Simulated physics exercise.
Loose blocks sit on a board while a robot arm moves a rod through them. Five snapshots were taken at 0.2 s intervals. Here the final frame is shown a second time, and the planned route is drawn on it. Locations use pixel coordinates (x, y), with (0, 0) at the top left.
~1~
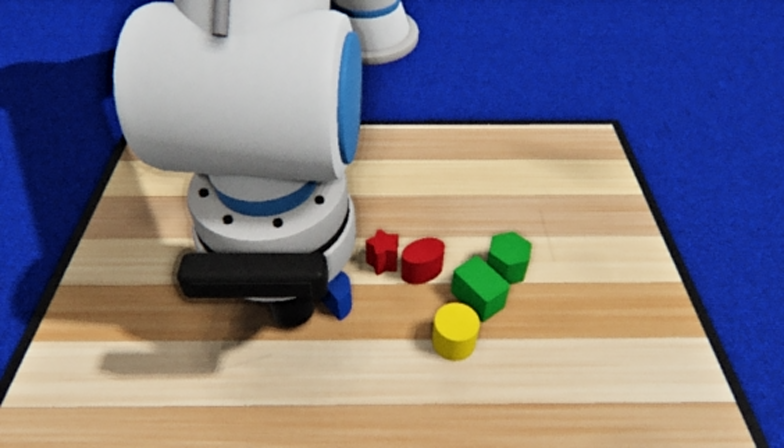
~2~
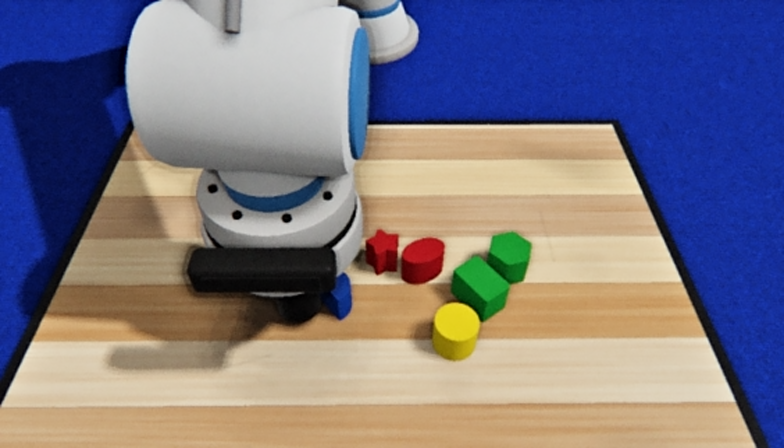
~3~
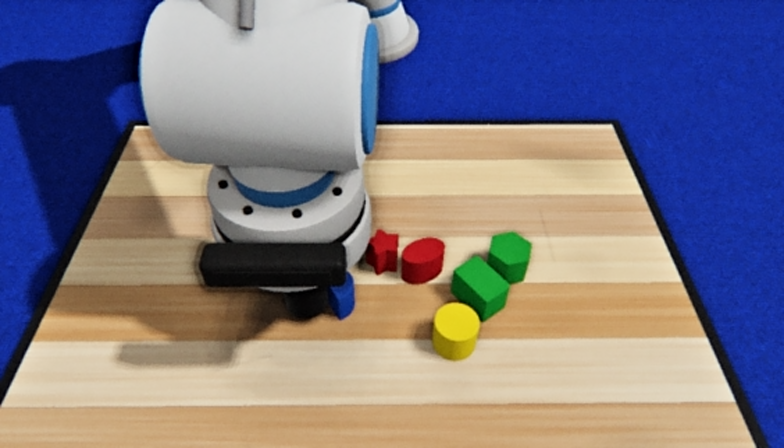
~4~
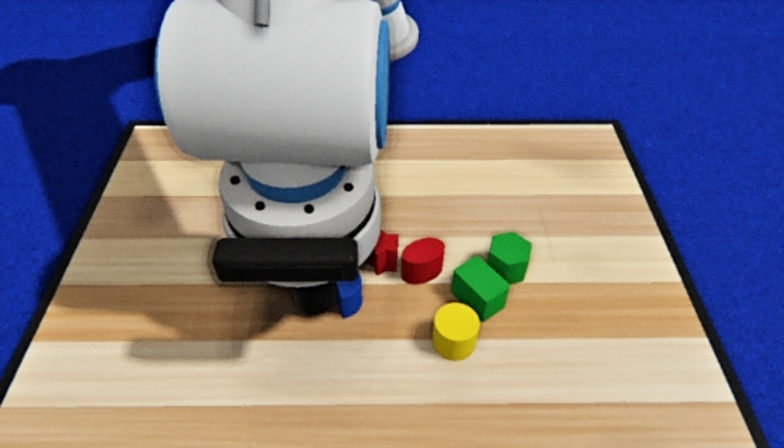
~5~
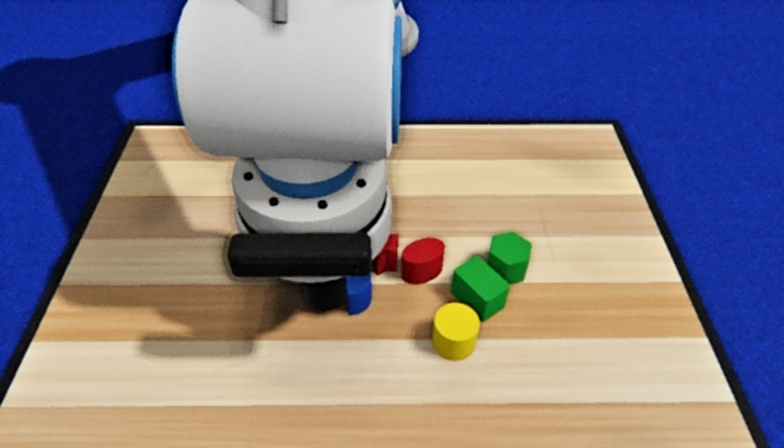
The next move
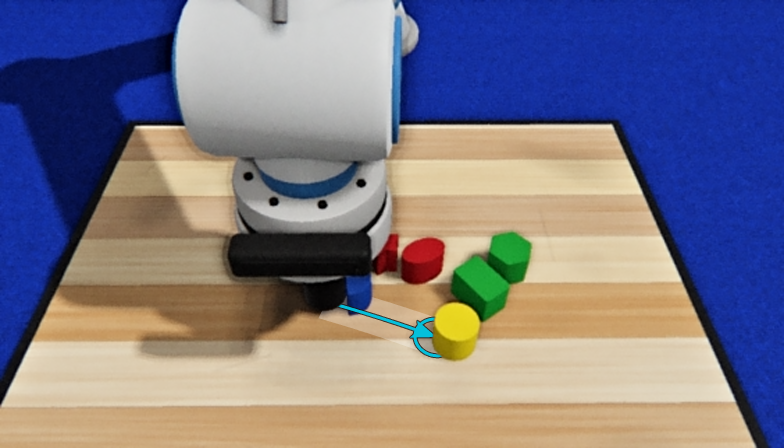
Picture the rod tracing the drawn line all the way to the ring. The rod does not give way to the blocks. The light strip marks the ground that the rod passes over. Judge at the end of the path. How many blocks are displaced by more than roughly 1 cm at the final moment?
By the end of the path, two blocks have moved more than about a centimetre.
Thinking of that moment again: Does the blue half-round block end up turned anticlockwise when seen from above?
It seems so.
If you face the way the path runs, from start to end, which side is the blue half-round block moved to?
Seen from start to end, it moves left.
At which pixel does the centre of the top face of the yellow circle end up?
Somewhere near (482, 329).
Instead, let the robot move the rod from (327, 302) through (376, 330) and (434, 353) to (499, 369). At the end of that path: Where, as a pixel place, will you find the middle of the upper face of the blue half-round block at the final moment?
At pixel (381, 279).
Path on the board, in a line from (327, 302) to (436, 337).
The first path, step by step. One third of the way, rod (363, 305); blue half-round block (393, 279), turned 30° anticlockwise.
Two thirds of the way, rod (399, 317); blue half-round block (411, 278), turned 55° anticlockwise.
At the end, rod (437, 330); blue half-round block (411, 278), turned 60° anticlockwise; yellow circle (482, 329); green oblong block in place.
